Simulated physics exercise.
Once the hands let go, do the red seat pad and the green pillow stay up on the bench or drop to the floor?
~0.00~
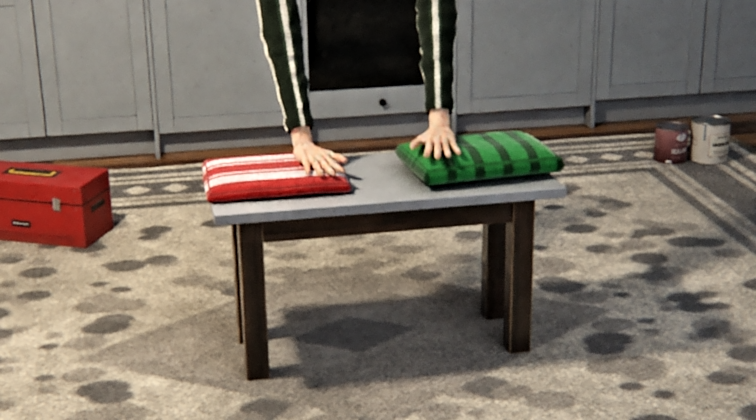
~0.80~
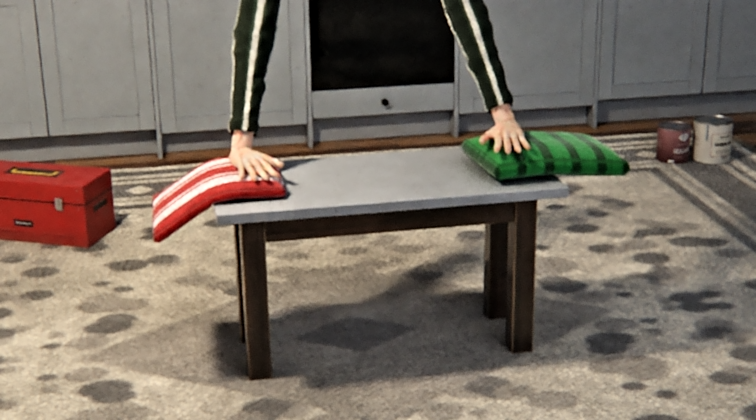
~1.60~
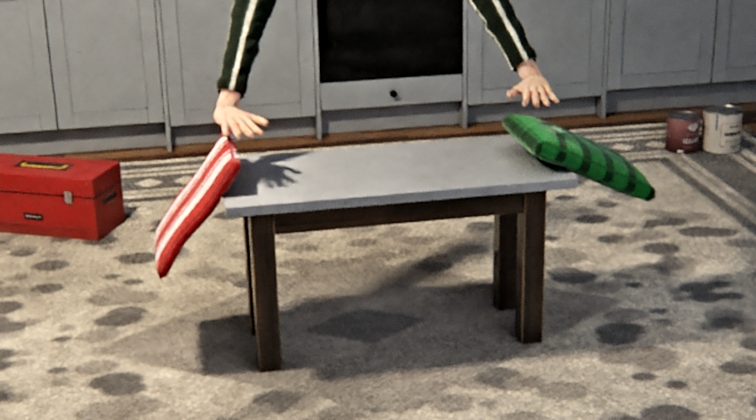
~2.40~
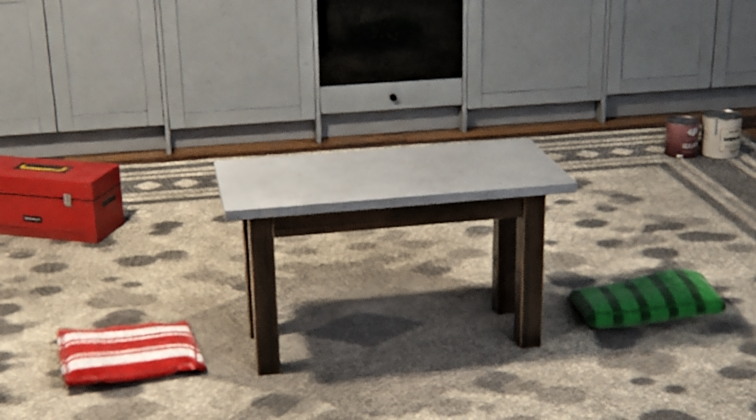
Both drop to the floor. The red seat pad slumps off the left end, and the green pillow tips over the right end and falls.
